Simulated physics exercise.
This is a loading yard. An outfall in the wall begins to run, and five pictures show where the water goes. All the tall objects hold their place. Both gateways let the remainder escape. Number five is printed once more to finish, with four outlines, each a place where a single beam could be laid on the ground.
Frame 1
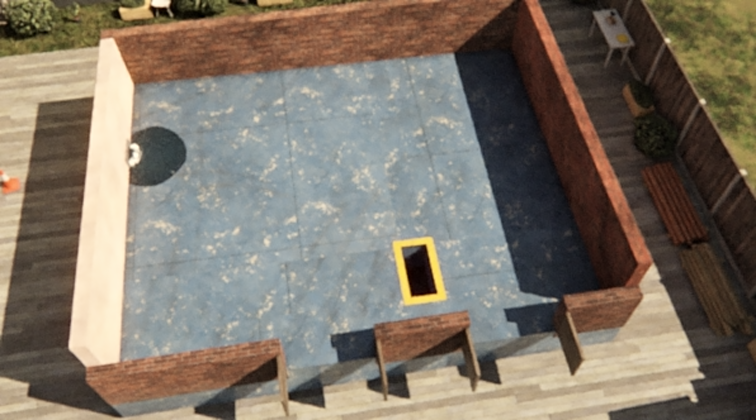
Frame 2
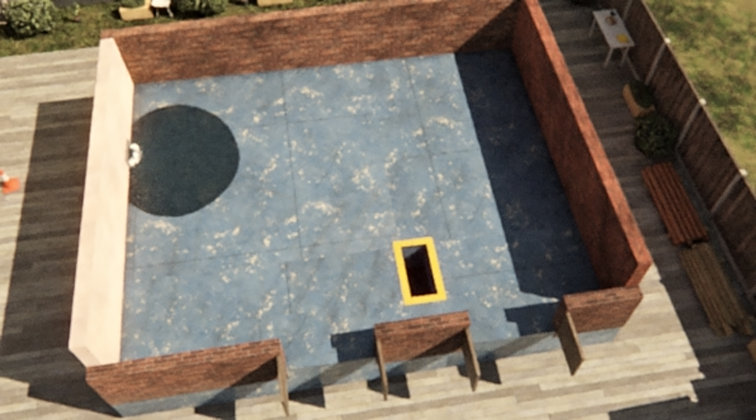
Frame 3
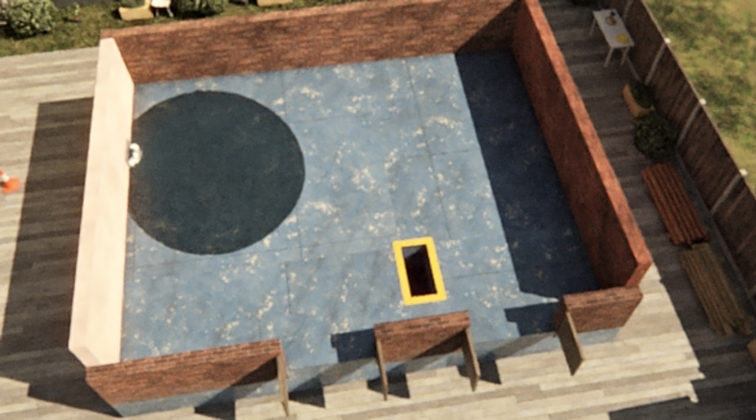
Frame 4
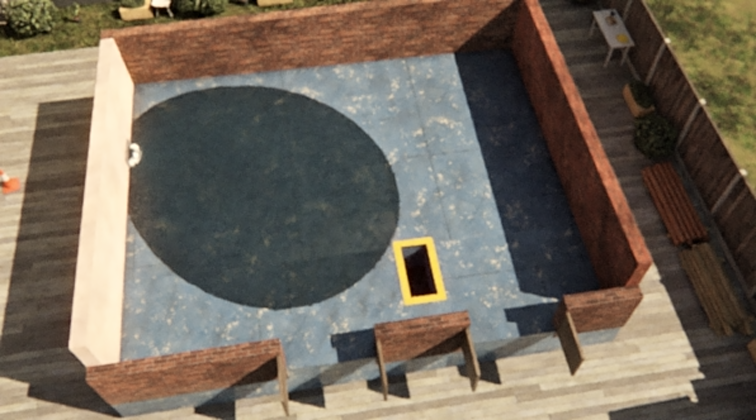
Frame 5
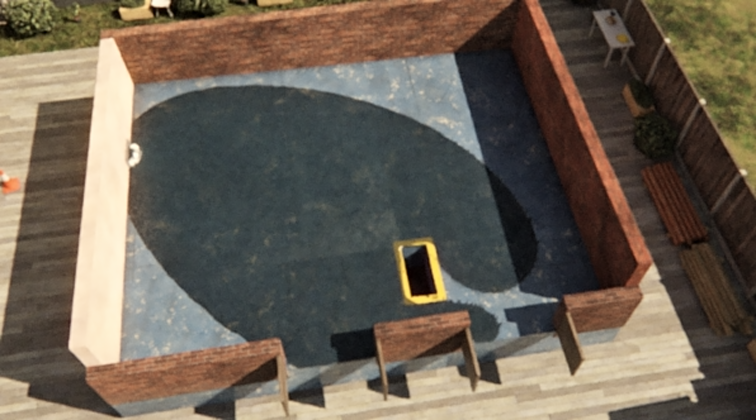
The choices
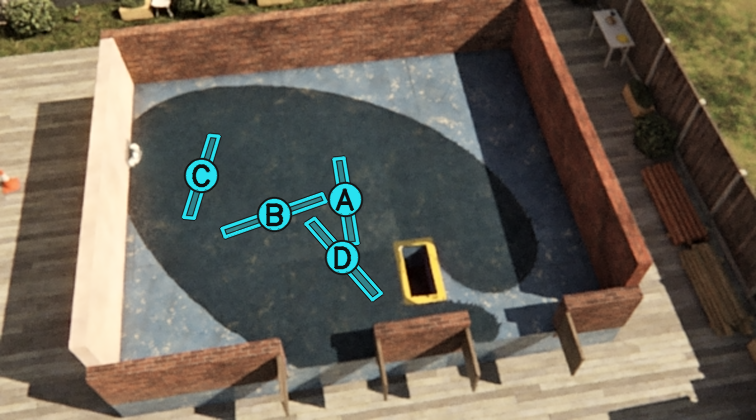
In a brick-walled loading yard seen from above, dark water spreads from an outfall at the left wall across the blue floor, widening rightward until it surrounds the yellow-edged drain pit and enters it.
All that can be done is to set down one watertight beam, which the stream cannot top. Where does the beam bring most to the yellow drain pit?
Spot D.
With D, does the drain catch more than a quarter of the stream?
No.
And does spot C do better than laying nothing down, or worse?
It is worse.
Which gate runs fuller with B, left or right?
More leaves on the right.
On the marked copy, A from (352, 243) to (338, 158); B from (223, 232) to (323, 197); C from (188, 217) to (214, 135); D from (310, 221) to (376, 296).
If A is chosen, about 7 % of the stream runs into the yellow drain pit, about 91 % out by the gates.
If B is chosen, about 7 % of the stream runs into the yellow drain pit, about 93 % out by the gates.
If C is chosen, about 7 % of the stream runs into the yellow drain pit, about 91 % out by the gates.
If D is chosen, about 17 % of the stream runs into the yellow drain pit, about 81 % out by the gates.
